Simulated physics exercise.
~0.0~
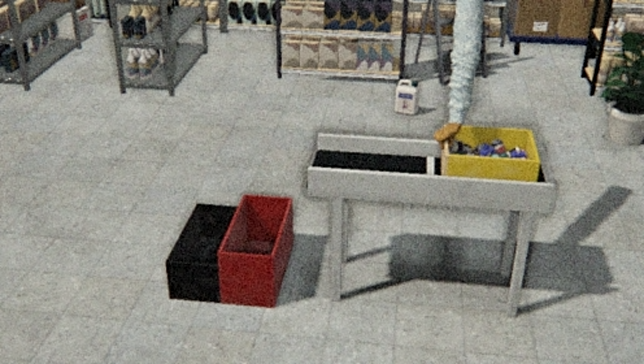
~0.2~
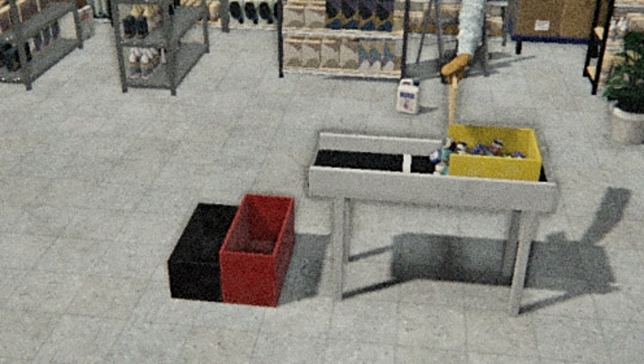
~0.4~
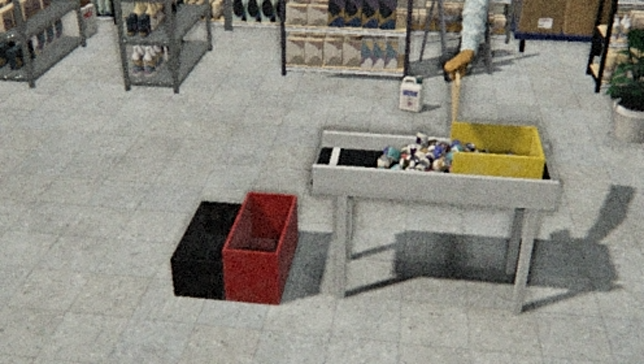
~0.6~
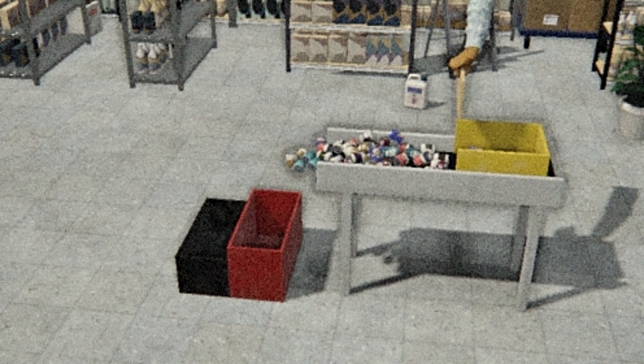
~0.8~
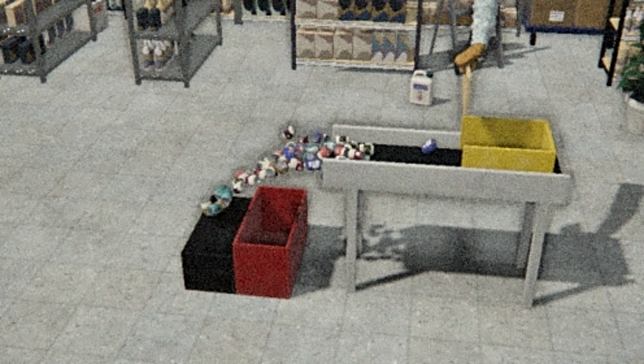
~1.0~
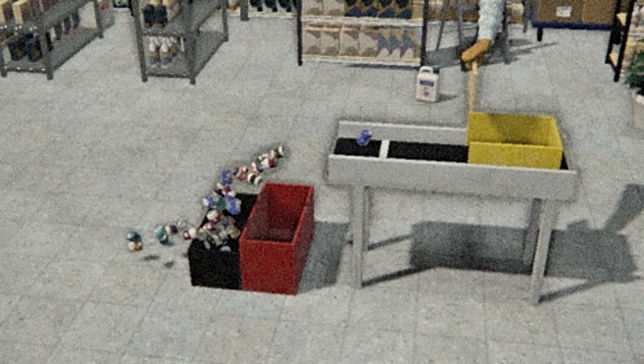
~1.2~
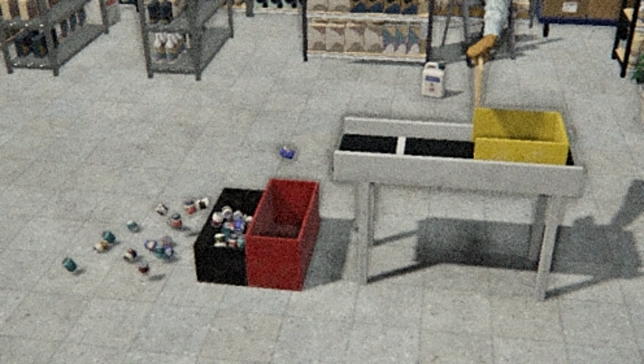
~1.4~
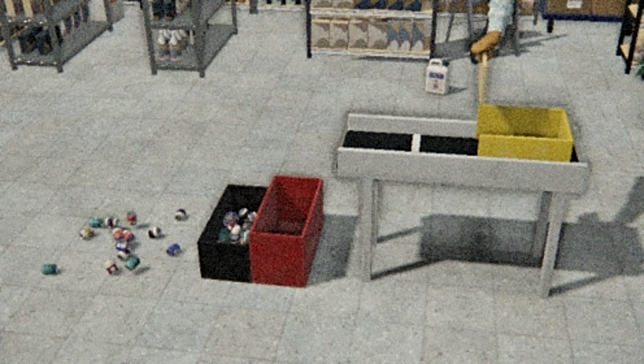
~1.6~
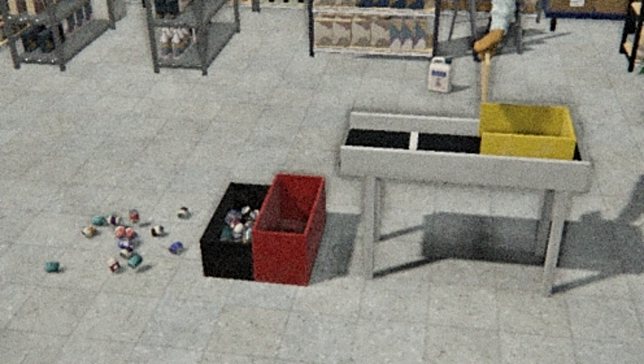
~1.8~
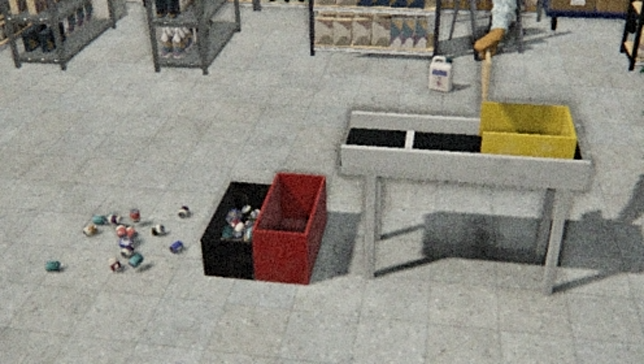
To begin with, a yellow pen full of small colourful cans sits at the right end of a belt table, with a gloved hand above it and a red tub and black tote on the floor to the left. The gate at the pen's left side rises, and the cans ride left along the belt in a loose stream. They fly off the end, passing over the red tub. Many drop into the black tote, while others land beyond it and scatter across the tiles. Finally, the cans lie still, most in the black tote, the rest on the floor, and the red tub empty.
